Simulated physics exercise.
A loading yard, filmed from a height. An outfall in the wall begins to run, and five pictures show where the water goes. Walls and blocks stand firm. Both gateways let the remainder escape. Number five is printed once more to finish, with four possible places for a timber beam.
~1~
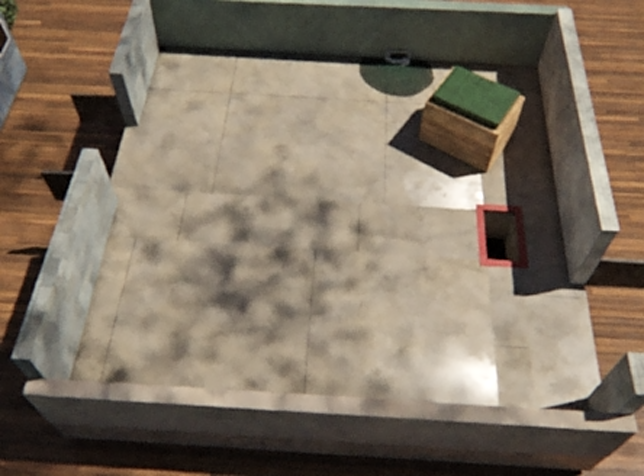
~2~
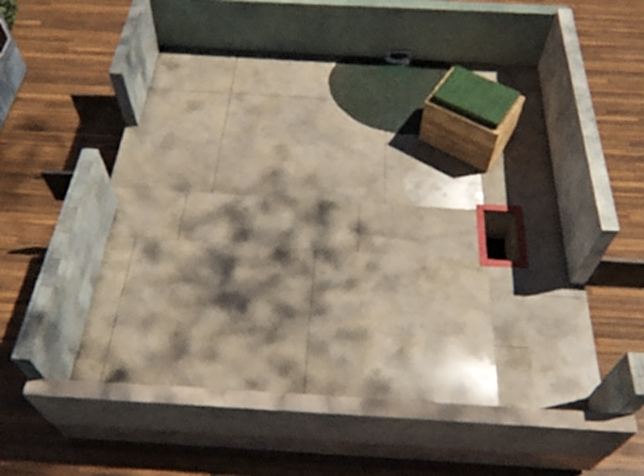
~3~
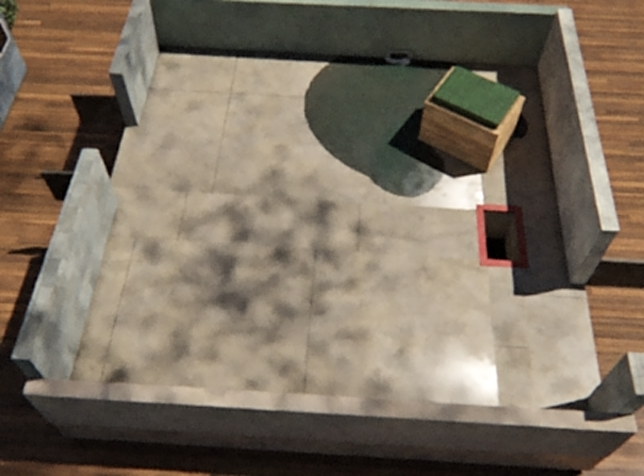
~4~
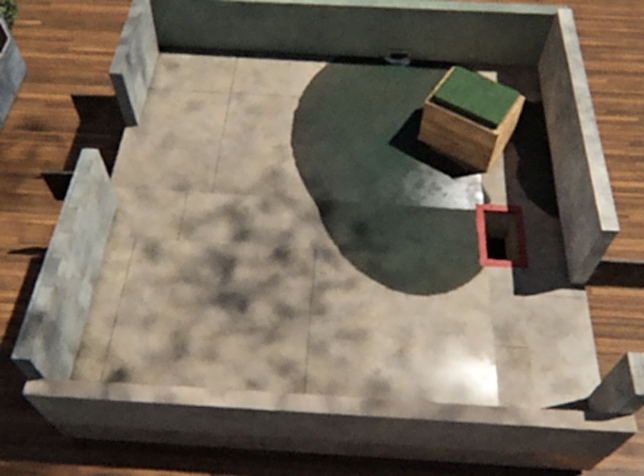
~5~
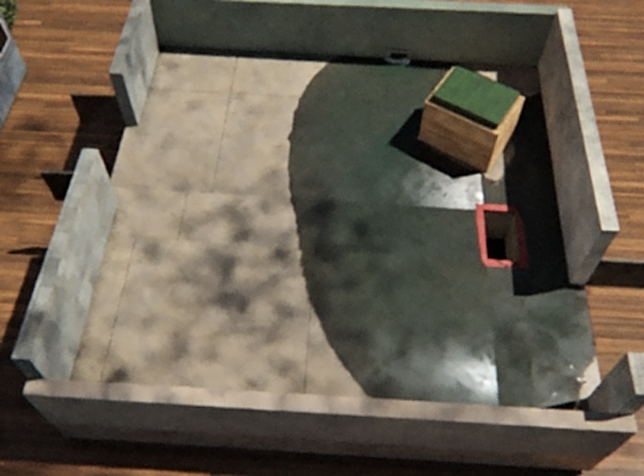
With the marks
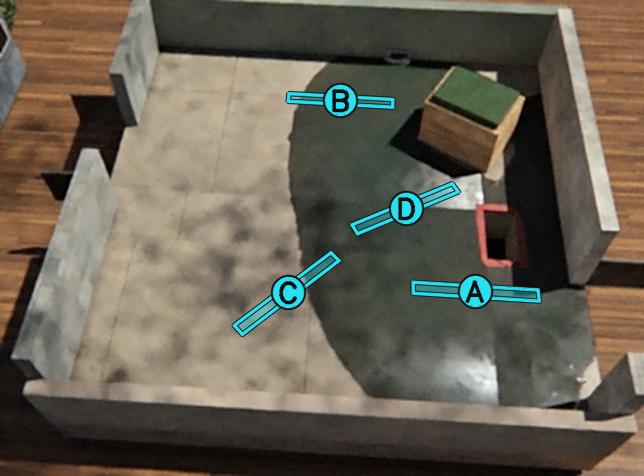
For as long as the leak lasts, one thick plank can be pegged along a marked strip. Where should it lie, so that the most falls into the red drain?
A.
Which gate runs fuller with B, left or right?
More leaves on the right.
On the marked copy, A from (413, 287) to (538, 295); B from (288, 97) to (392, 103); C from (238, 329) to (334, 256); D from (354, 229) to (455, 187).
If A is chosen, about 31 % of the stream goes into the red drain, about 68 % out by the gates.
If B is chosen, about 20 % of the stream goes into the red drain, about 77 % out by the gates.
If C is chosen, about 19 % of the stream goes into the red drain, about 80 % out by the gates.
If D is chosen, about 18 % of the stream goes into the red drain, about 81 % out by the gates.
